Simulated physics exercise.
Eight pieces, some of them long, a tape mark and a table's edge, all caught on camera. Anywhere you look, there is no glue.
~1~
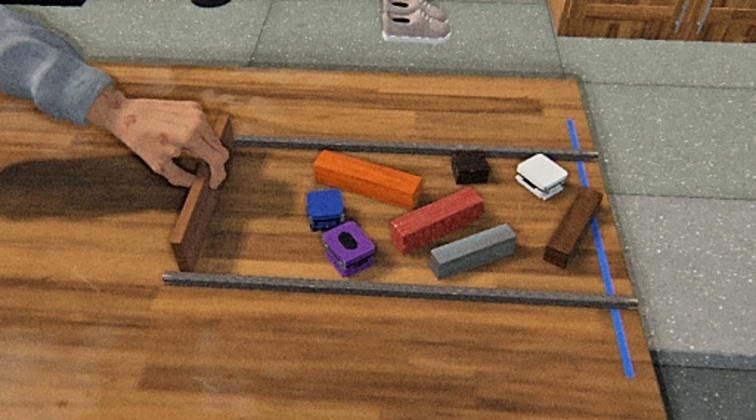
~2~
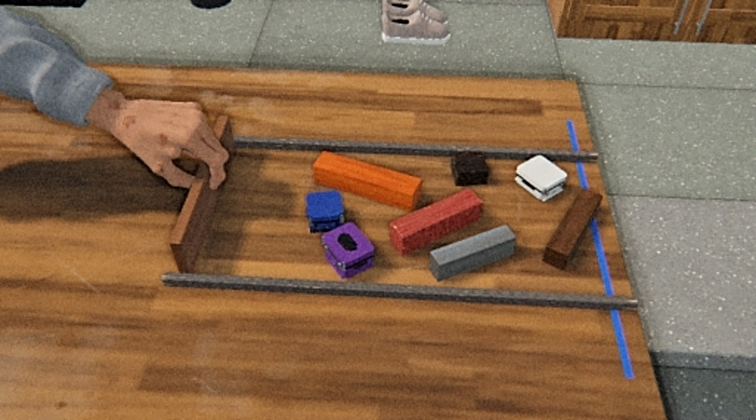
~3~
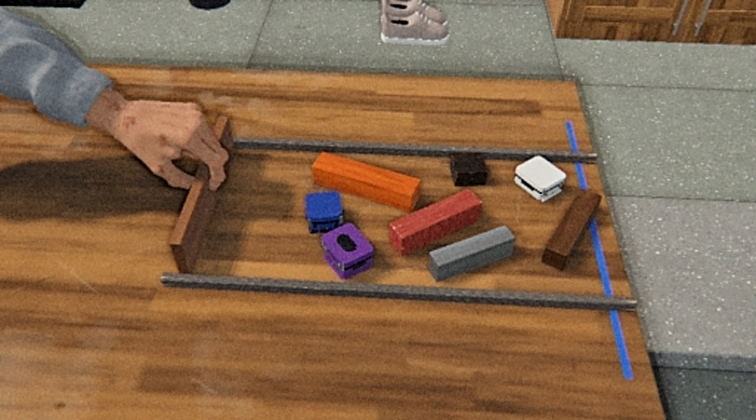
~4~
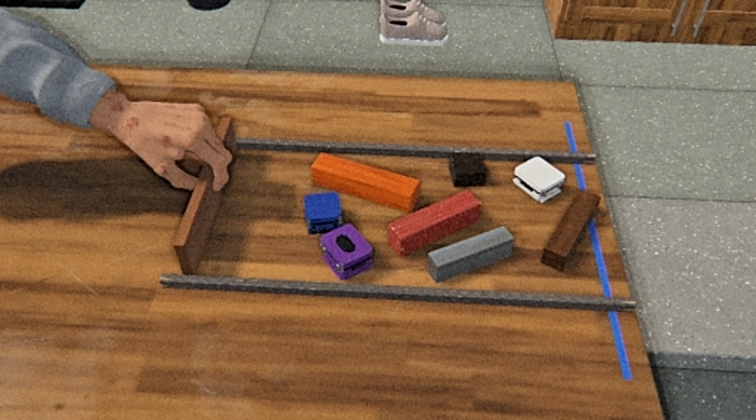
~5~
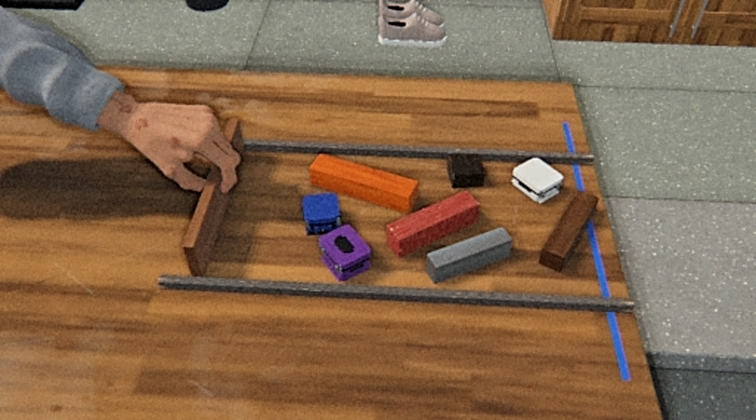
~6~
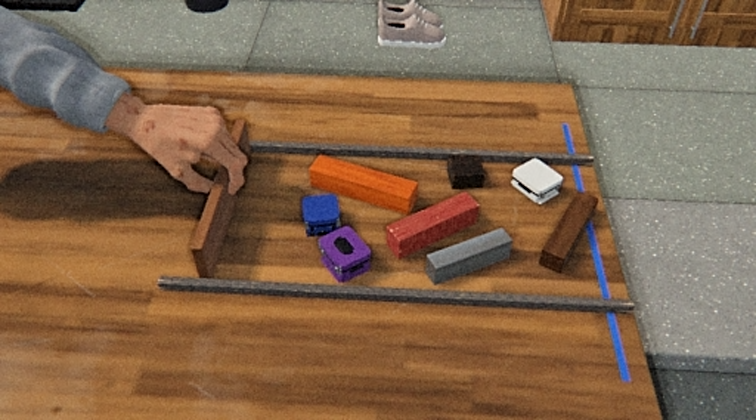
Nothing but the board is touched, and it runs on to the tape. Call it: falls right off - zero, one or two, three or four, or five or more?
Call: Five or more.
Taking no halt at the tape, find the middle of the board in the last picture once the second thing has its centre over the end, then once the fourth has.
The first one at (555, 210), the next at (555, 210).
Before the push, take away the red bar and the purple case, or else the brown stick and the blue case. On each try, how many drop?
Tally of falls: 4 for the first try, 4 for the second.
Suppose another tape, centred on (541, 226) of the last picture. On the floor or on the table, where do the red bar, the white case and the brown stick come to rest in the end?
Well, the red bar stays where it is, the white case stays where it is, and the brown stick? It comes off.
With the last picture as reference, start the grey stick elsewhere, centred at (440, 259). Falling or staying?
So it drops, then.
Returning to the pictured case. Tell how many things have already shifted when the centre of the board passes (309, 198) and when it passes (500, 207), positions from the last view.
That gives 2 for the first and 8 for the second.
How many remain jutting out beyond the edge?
I count 3 overhanging.
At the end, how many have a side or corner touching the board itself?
Count: 3.
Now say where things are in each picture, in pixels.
Brown stick (574, 226); white case (541, 178); black block (470, 167); board (207, 189); tape (594, 224), in the first frame.
White case (540, 179); purple case (349, 252), in the second frame.
Black block (469, 169); orange stick (366, 181), in the third frame.
Brown stick (571, 229); board (210, 192), in the fourth frame.
White case (536, 182); grey stick (469, 255), in the fifth frame.
Brown stick (569, 230); white case (536, 183); black block (466, 172); board (224, 195); tape (590, 228), in the sixth frame.
Soon after, none off yet; brown stick at rest near (569, 230); white case at rest near (536, 183); black block at rest near (466, 172).
Then, none off yet; brown stick moved a little near (590, 234); white case moved about its own width near (554, 173); black block moved about its own width near (489, 165).
At rest, the number that fall off is five or more; fallen, orange stick, red bar, grey stick, white case and brown stick.
